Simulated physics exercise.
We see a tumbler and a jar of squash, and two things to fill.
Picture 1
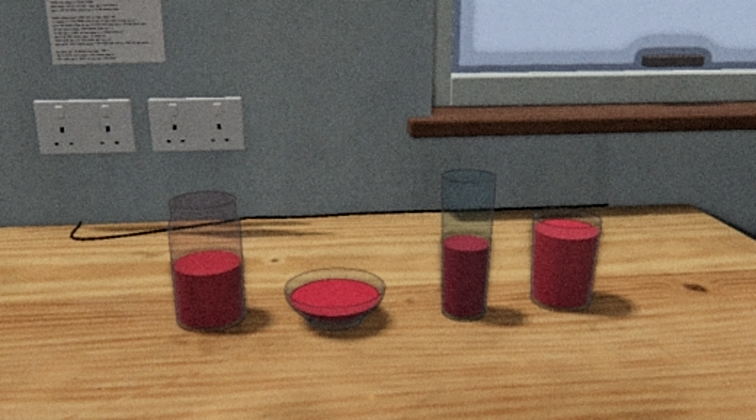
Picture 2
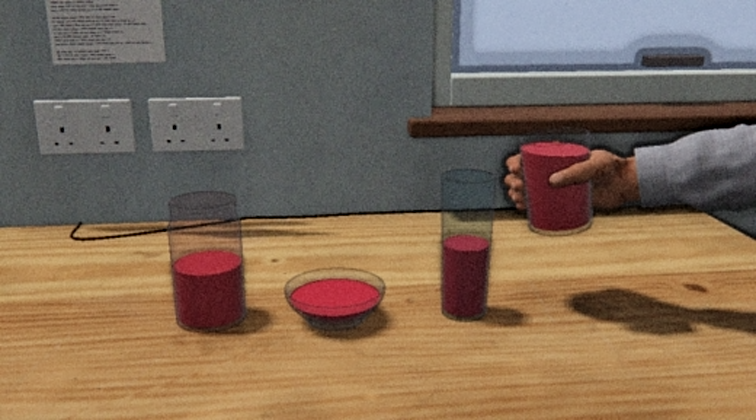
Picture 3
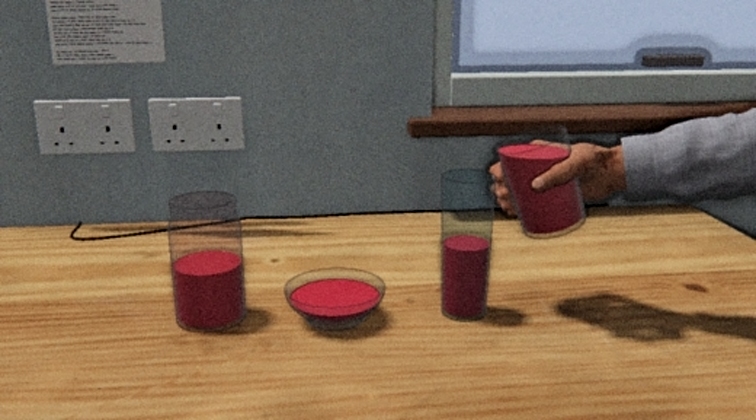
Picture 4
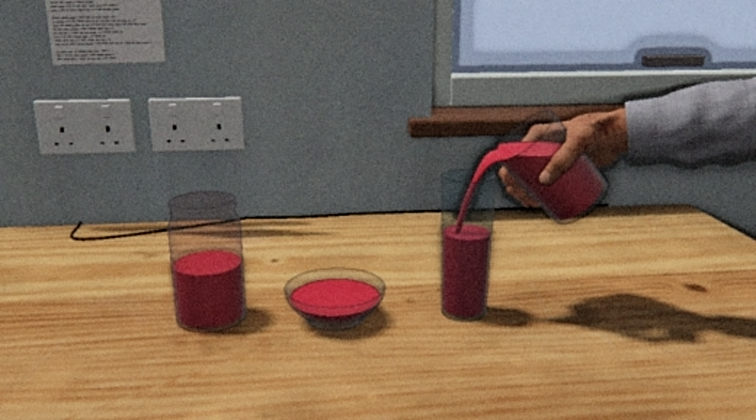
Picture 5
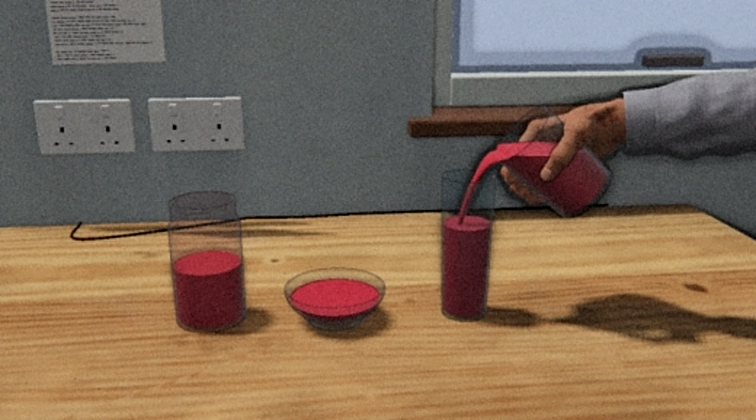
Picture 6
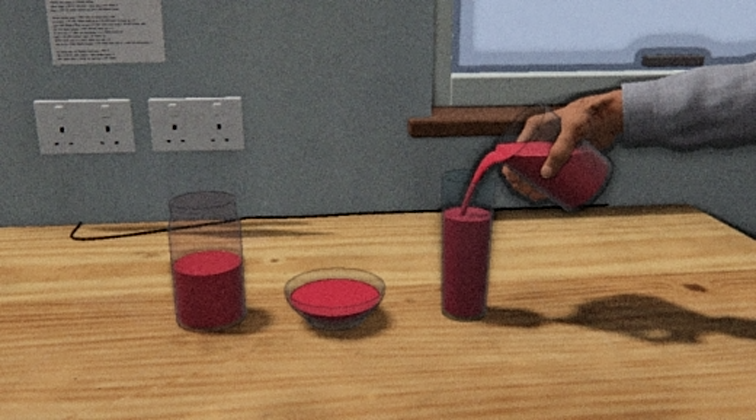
We see four clear containers of red liquid on a wooden table; a hand lifts the tumbler on the right, brings it left and tips it, pouring a stream into the tall glass, where the level rises.
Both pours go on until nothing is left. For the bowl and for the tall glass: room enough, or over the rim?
Left, the bowl runs over; right, the tall glass runs over.
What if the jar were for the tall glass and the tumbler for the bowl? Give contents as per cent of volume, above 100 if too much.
Near 120 and 190 in a hundred.
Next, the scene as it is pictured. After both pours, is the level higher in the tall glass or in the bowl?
The tall glass on the right.
Soon after, the tall glass is full to the brim and has run over.
In the end, the bowl is full to the brim and has run over; the tall glass is full to the brim and has run over.
